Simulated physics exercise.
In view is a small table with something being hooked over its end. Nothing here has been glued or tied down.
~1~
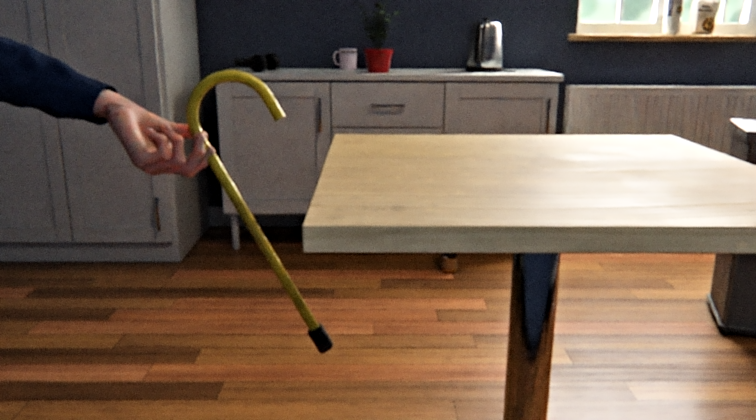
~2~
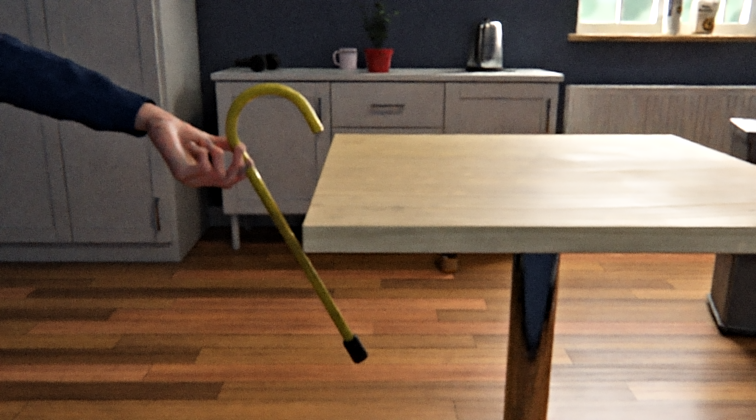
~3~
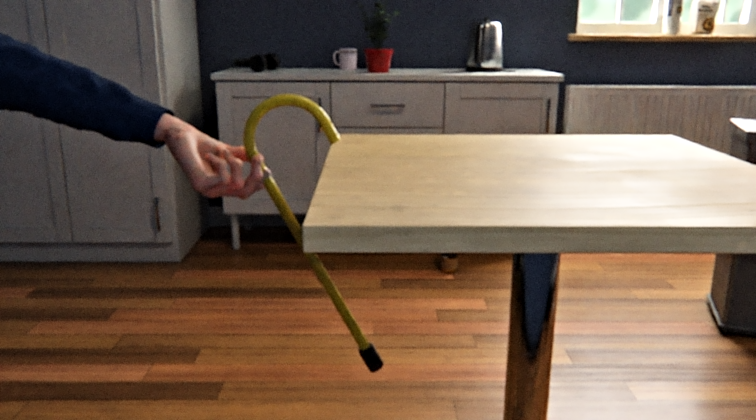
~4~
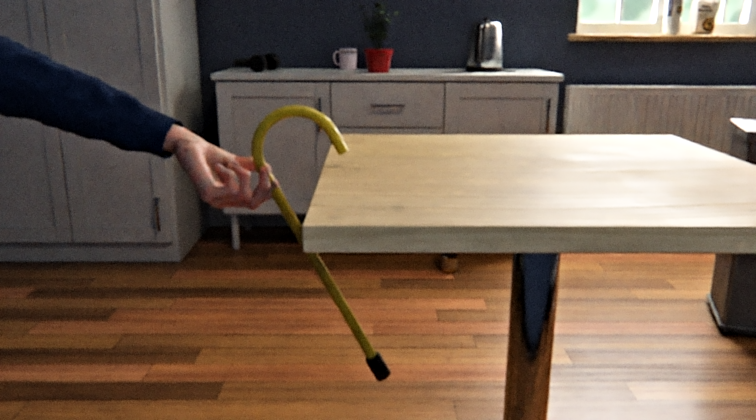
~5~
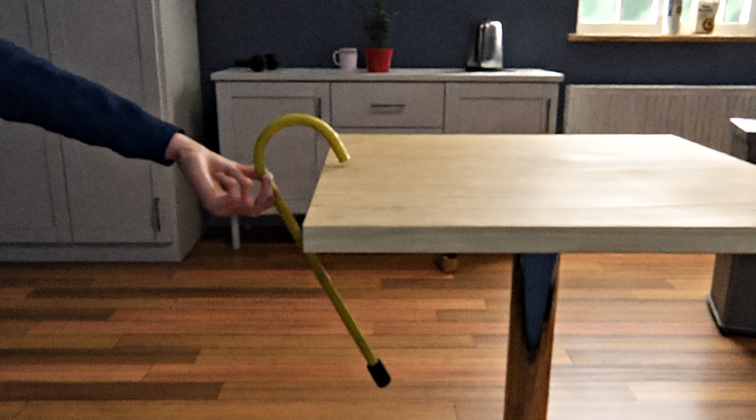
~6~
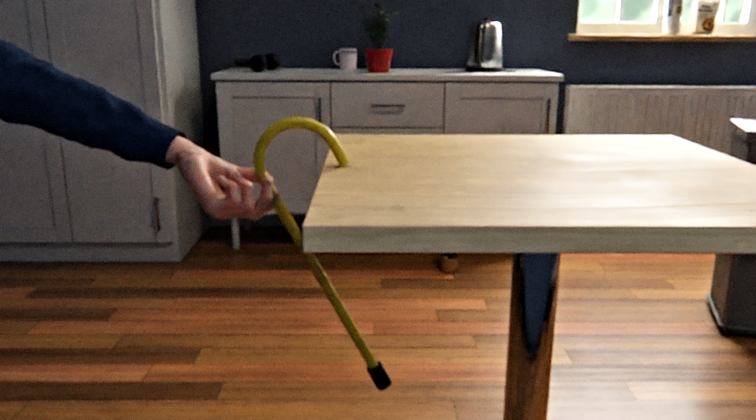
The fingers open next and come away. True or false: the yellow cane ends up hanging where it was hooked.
True.
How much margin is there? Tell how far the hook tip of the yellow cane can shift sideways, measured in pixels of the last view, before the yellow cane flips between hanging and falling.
Direction left, distance some 20 pixels.
Then, 0.40 s on from there, yellow cane at rest near (347, 253).
In the end, the yellow cane hangs from the table, near (348, 253).
